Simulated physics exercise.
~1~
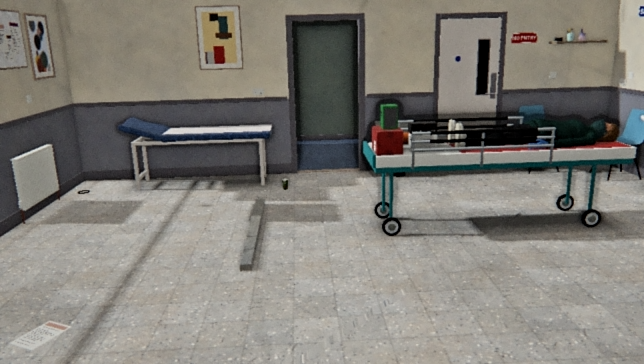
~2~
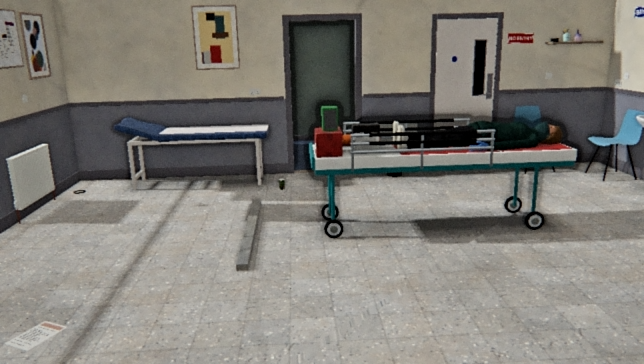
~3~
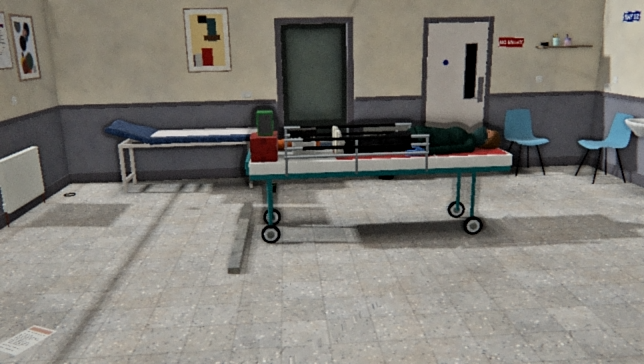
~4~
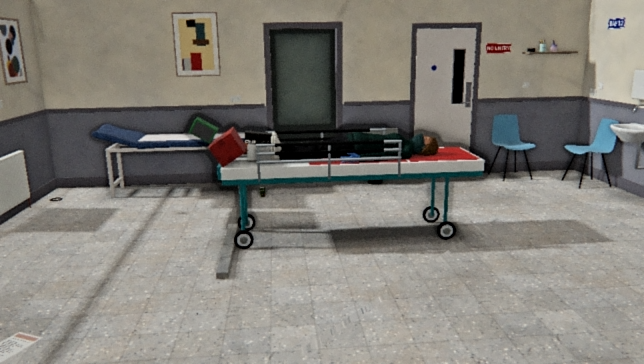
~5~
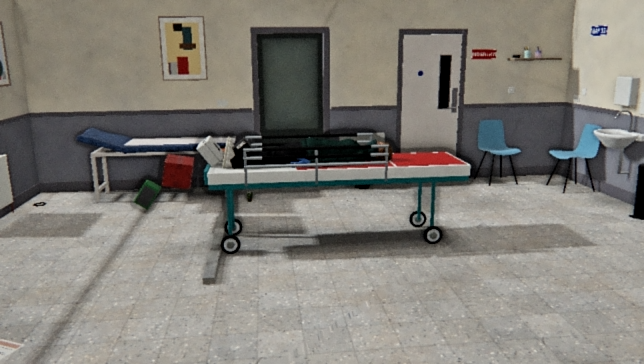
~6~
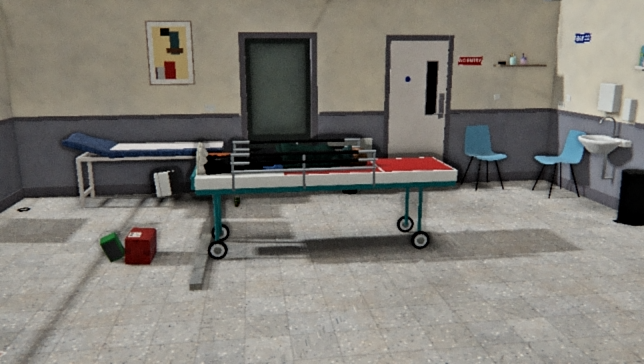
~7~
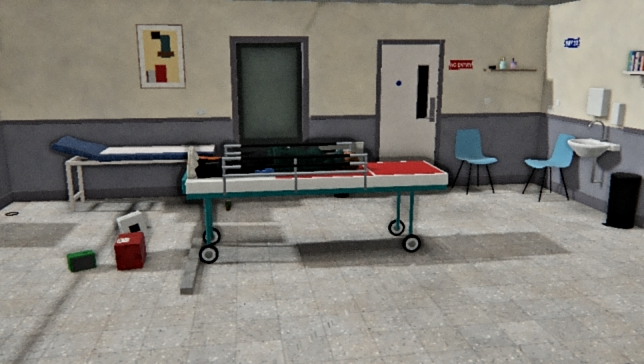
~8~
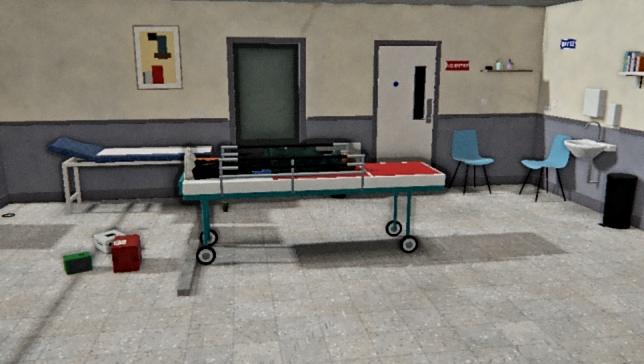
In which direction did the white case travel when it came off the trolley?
The white case moved to the left, going off the front end of the trolley and down to the floor.
